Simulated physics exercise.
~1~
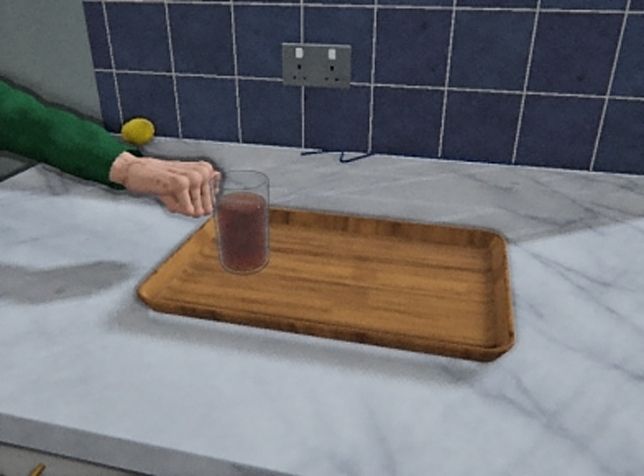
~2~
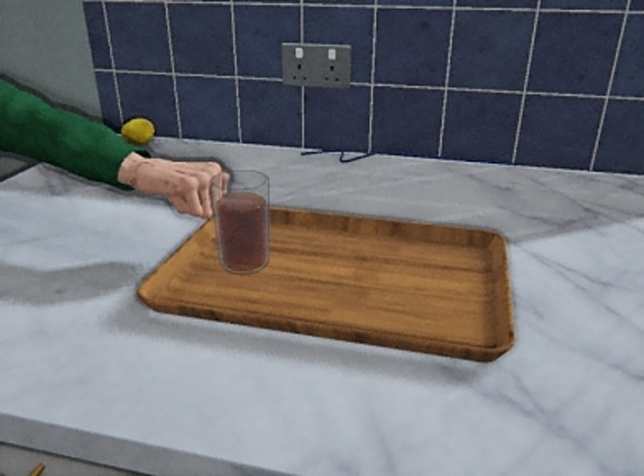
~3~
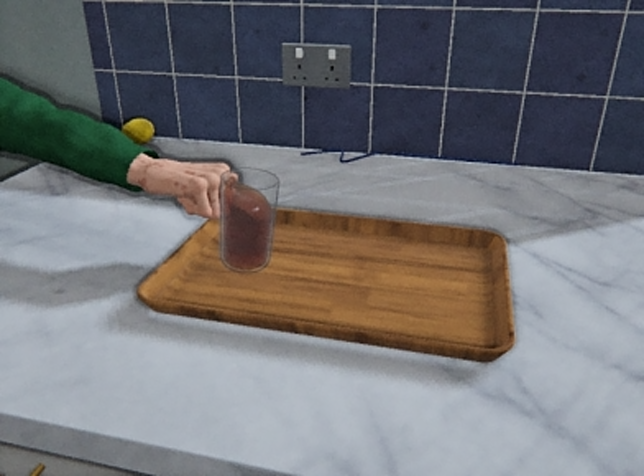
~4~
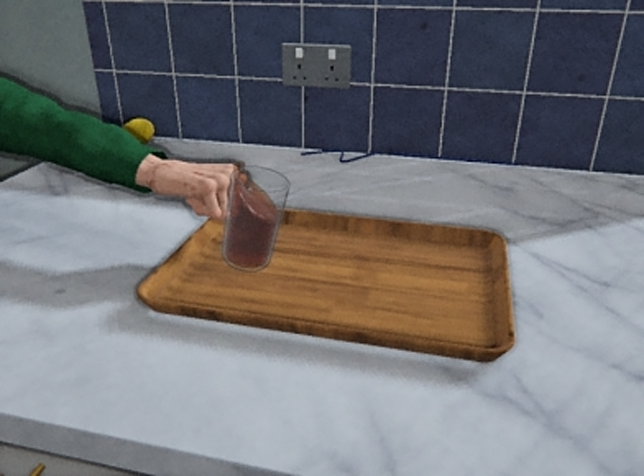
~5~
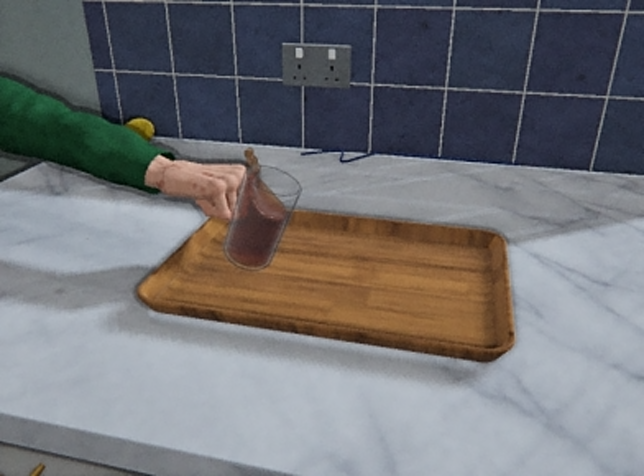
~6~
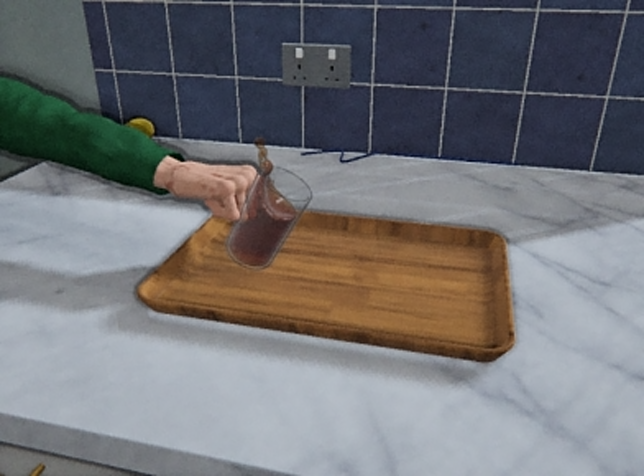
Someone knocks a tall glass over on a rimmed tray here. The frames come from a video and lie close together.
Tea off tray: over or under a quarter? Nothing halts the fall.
The loss from the tray goes past a quarter of the liquid.
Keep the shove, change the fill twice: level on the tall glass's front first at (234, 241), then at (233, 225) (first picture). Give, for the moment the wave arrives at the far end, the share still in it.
Roughly 55 per cent, then roughly 55 per cent.
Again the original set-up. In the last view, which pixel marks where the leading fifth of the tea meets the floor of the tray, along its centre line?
I'd mark it somewhere roughly at pixel (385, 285).
A moment on, the tall glass lies on its side and 93 per cent is in the glass, 2 on the tray and 4 above or beyond its rim.
Next, the tall glass lies on its side and 46 per cent is in the glass, 52 on the tray and 2 above or beyond its rim.
Then the tall glass lies on its side and 25 per cent is in the glass, 54 on the tray and 21 above or beyond its rim.
Later the tall glass lies on its side and 14 per cent is in the glass, 51 on the tray and 35 above or beyond its rim.
At rest 65 per cent is held by tray and glass, 35 is off the tray.
